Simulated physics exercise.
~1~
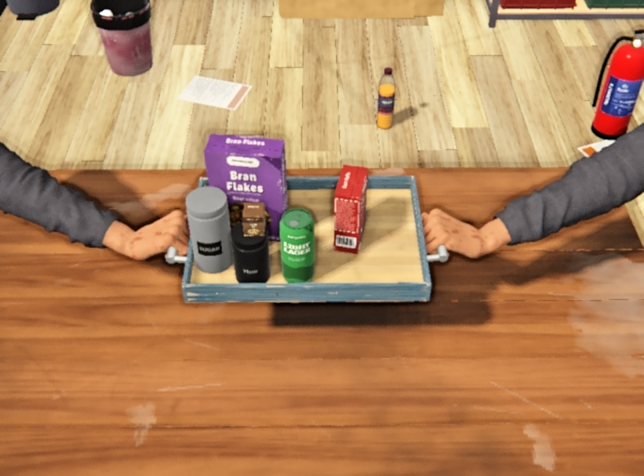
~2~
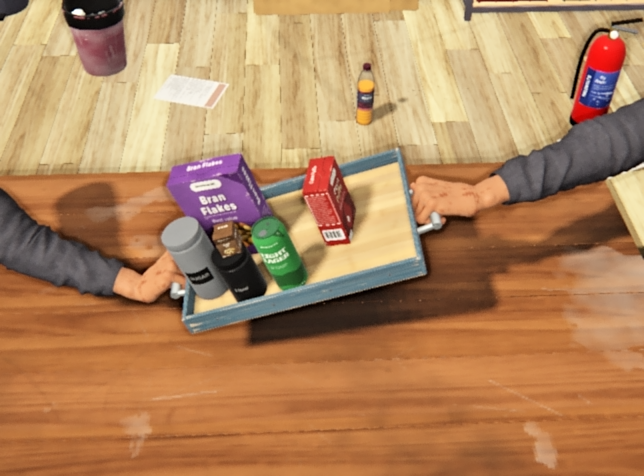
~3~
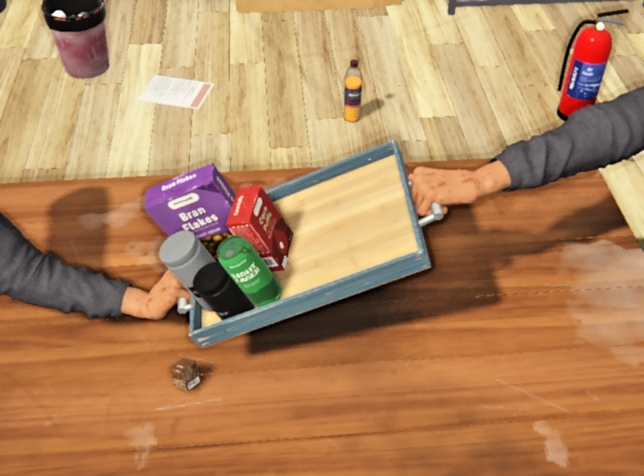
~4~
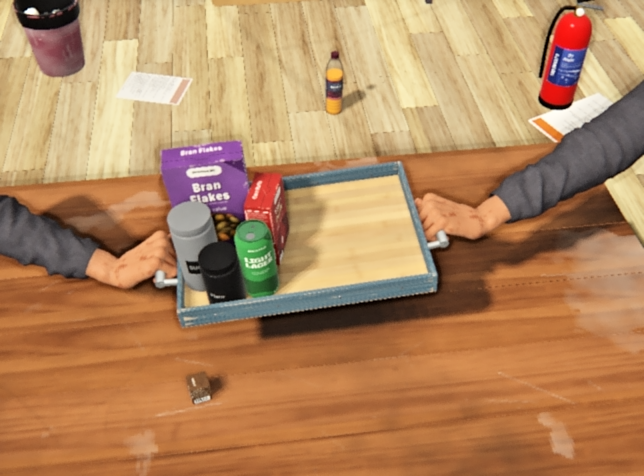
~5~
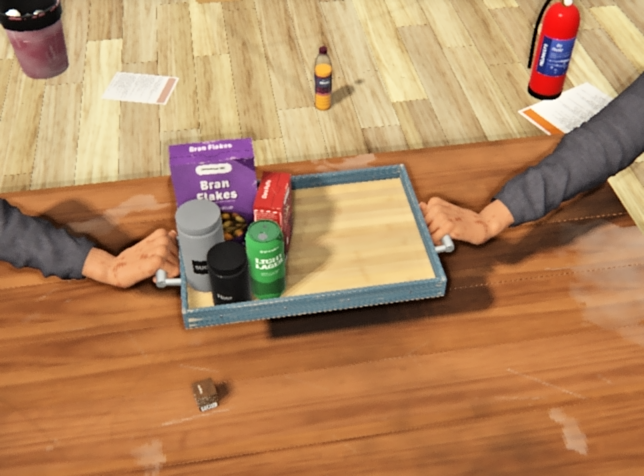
A blue-rimmed serving tray, gripped at its handles by two grey-sleeved hands, is held over a wooden counter, seen from above, with a bottle and a red fire extinguisher on the plank floor beyond. On it stand a purple Bran Flakes packet, a grey jar, a black jar, a small brown carton, a green can and, further right, a red packet. The tray tips left edge down, and its load leans. The red packet slides left against the others, while the brown carton drops onto the counter. The hands level the tray, leaving five items standing bunched at its left and the carton on the counter below.
